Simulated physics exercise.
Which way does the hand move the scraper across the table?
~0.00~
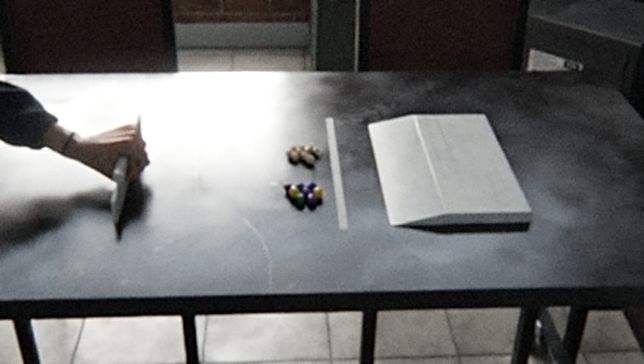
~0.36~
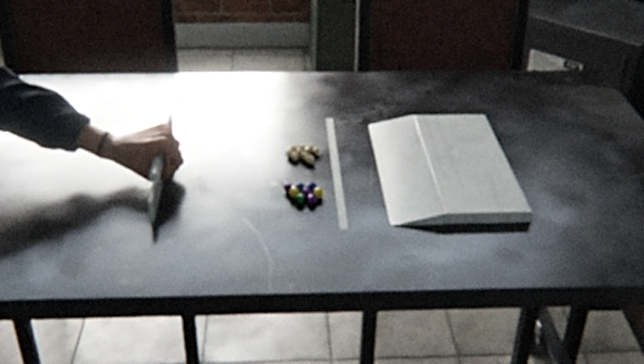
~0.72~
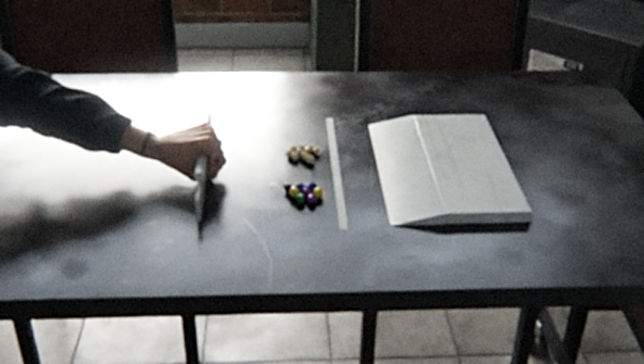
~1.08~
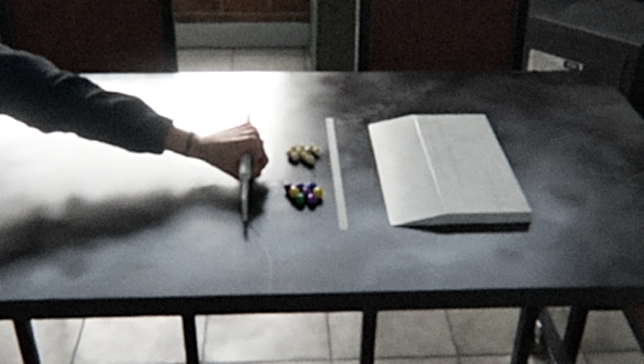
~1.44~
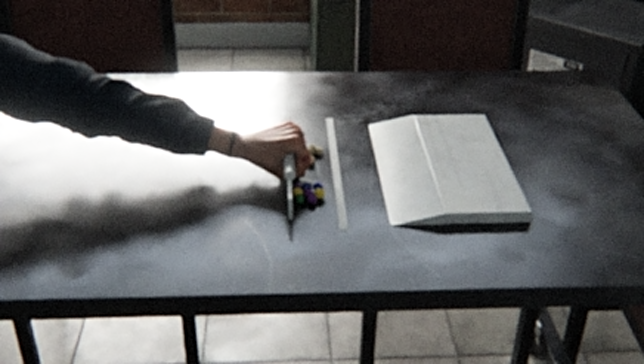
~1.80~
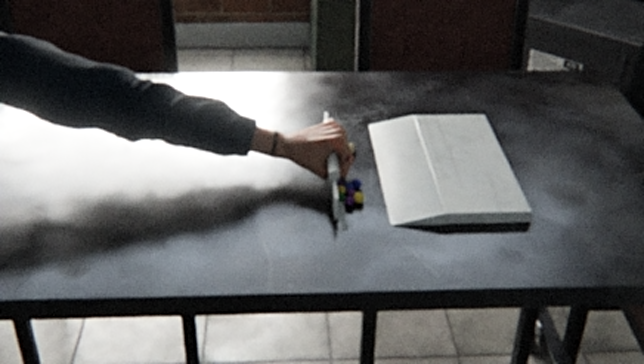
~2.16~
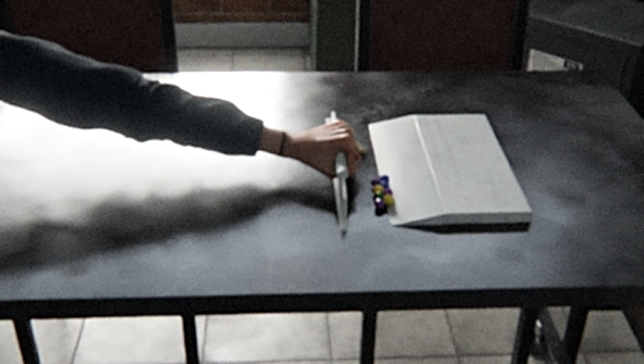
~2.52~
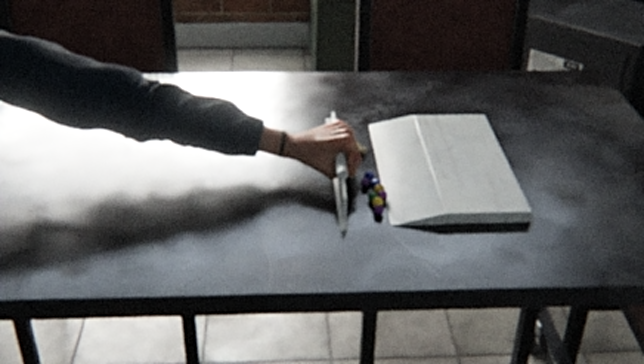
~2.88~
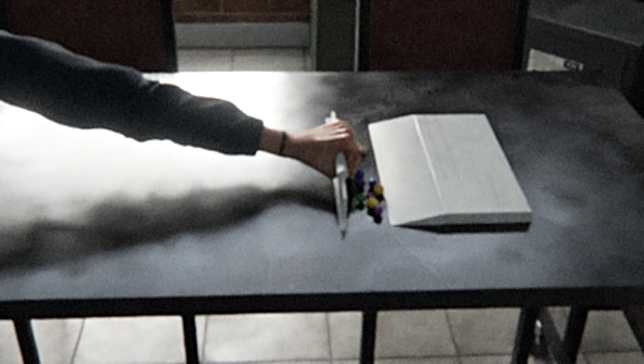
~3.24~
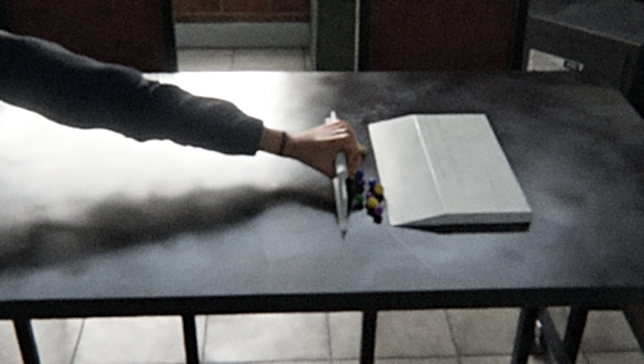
The hand moves the scraper to the right, toward the pale slab.
